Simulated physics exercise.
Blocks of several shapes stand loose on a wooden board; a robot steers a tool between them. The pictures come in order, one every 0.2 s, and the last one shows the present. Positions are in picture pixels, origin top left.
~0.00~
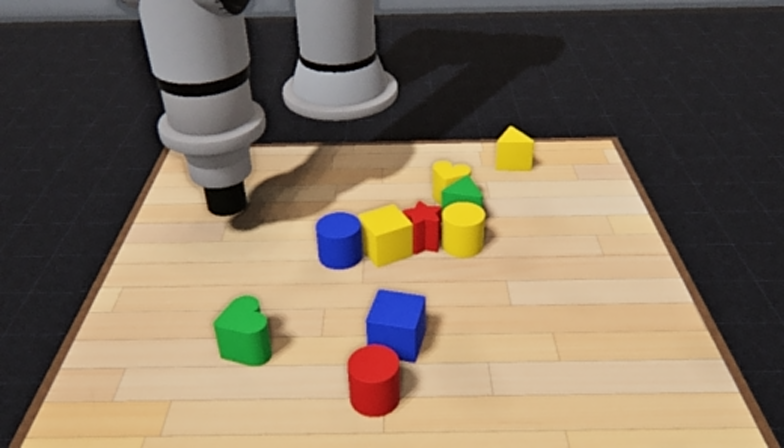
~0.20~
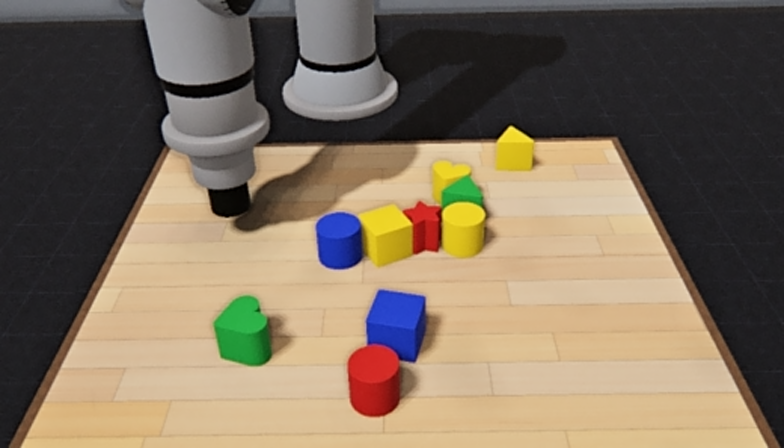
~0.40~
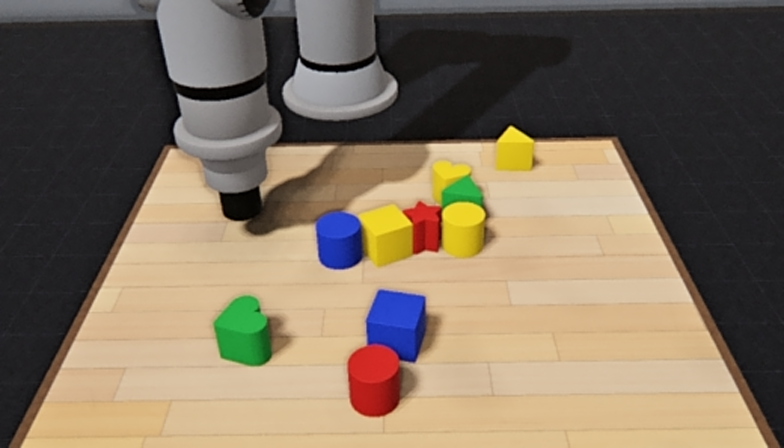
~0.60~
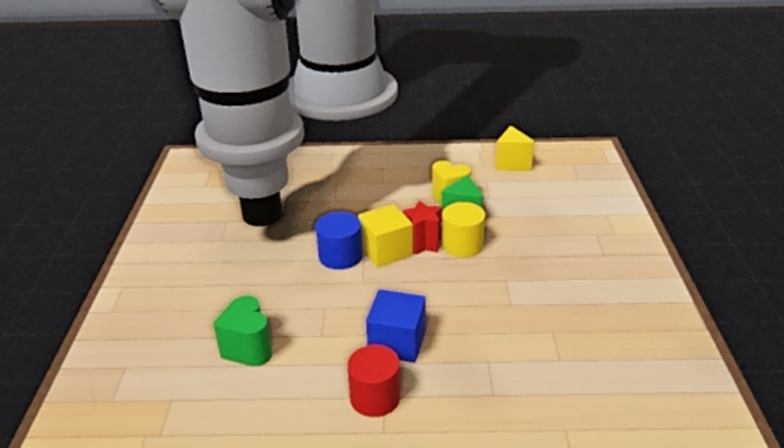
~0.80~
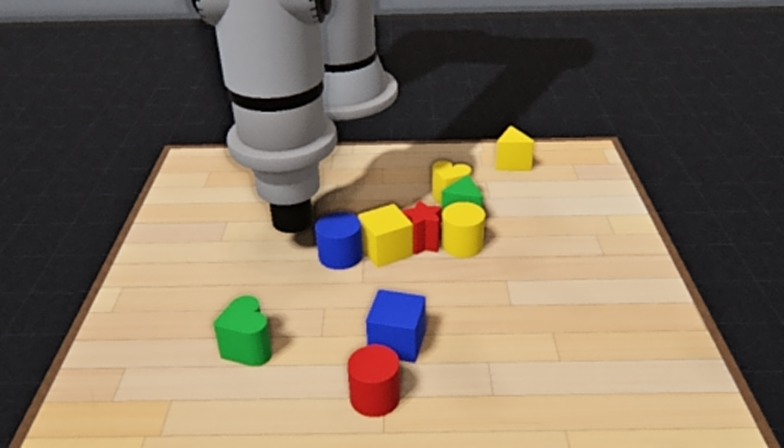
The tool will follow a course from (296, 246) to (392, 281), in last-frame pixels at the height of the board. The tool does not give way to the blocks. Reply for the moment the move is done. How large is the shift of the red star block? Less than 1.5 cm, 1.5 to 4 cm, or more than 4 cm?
The displacement of the red star block is 1.5-4 cm.
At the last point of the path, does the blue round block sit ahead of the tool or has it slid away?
It remains before the tool.
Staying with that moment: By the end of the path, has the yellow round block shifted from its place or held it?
It is moved off its spot.
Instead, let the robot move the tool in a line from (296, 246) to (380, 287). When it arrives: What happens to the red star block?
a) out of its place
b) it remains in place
My pick is a.
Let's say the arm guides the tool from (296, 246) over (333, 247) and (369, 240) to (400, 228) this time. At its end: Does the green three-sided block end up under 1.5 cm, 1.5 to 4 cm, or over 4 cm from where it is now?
The block winds up within 1.5 cm of where it is now.
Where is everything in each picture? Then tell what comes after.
The first picture shows tip of the tool (228, 206), middles of tops, blue round block (338, 224), yellow square piece (385, 219), red star block (423, 212), yellow round block (464, 213).
The second picture shows tool (231, 207), nothing pushed.
The third picture shows tool (243, 211), nothing pushed.
The fourth picture shows tool (263, 216), nothing pushed.
The fifth picture shows tool (293, 222), blue round block (338, 224), yellow square piece (385, 219), red star block (423, 212), yellow round block (464, 213).
On the path given first. One third of the way, tool (326, 234); blue round block (366, 234); yellow square piece (403, 219); red star block (436, 209); yellow round block (474, 211).
Two thirds of the way, tool (357, 244); blue round block (396, 249); yellow square piece (411, 221), turned 20° anticlockwise; red star block (440, 206), turned 15° anticlockwise; yellow round block (481, 209).
At the end, tool (391, 256); blue round block (432, 262); yellow square piece (411, 221), turned 20° anticlockwise; red star block (440, 206), turned 15° anticlockwise; yellow round block (481, 209).
